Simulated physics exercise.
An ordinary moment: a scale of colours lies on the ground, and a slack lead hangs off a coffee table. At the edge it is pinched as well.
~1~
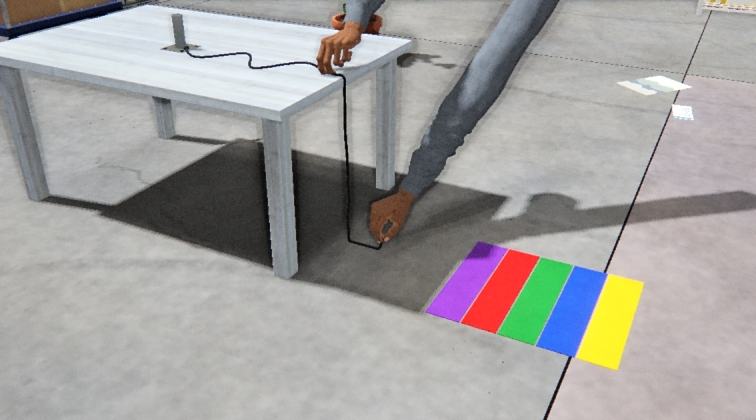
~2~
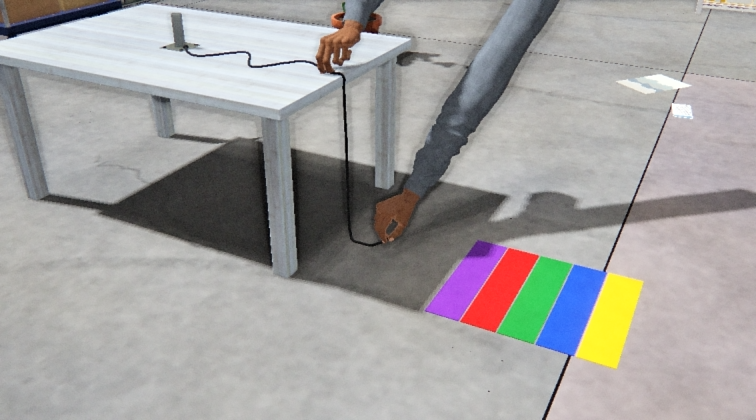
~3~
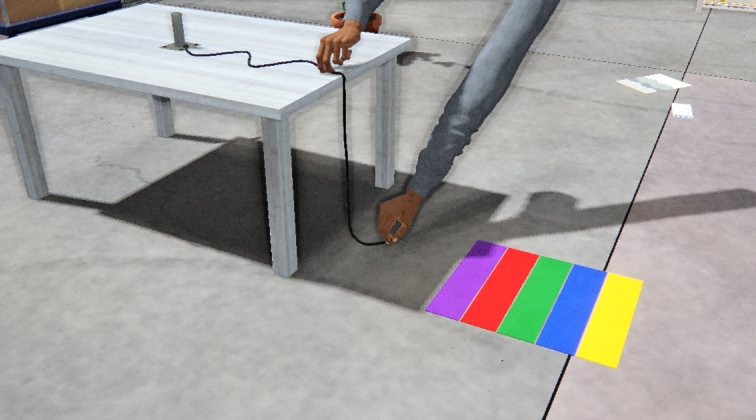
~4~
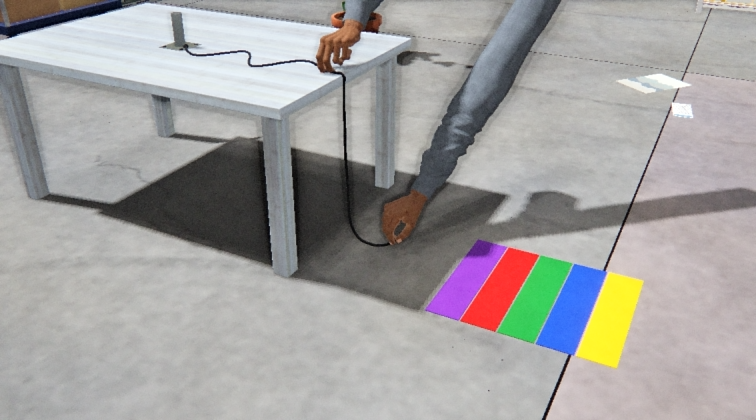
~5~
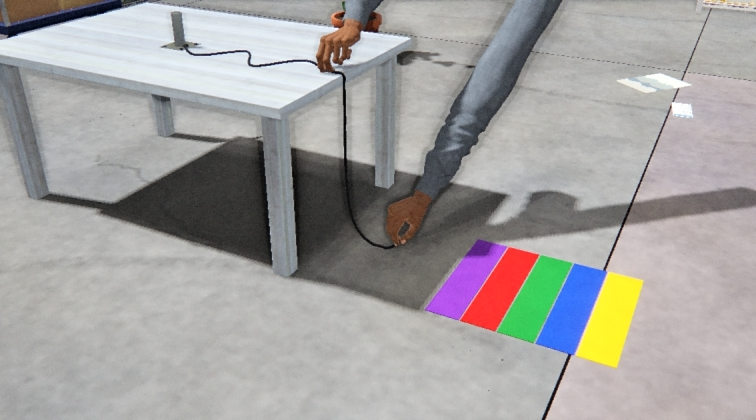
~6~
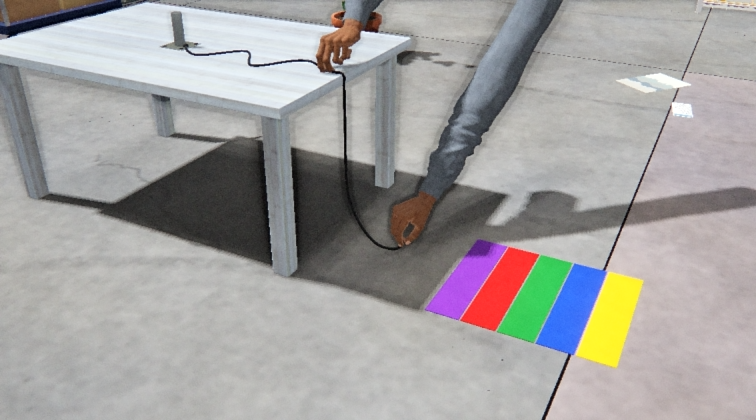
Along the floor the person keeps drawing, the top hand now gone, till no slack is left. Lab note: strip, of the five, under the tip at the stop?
Blue.
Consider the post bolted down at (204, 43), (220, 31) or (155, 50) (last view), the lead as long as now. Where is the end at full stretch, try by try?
Results per try: (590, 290); (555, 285); (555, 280).
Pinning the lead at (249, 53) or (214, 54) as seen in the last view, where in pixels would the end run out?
The two answers, in sequence: (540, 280) and (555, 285).
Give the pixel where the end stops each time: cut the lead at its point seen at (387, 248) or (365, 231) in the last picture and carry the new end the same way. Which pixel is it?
About (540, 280), then (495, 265).
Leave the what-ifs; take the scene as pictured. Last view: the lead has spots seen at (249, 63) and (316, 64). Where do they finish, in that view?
They finish close to (291, 64) and close to (362, 90).
A little later, end near (499, 268); over red.
Next, end near (545, 280); over green.
When it is tight, end near (572, 287); over blue. It halts on the blue strip.
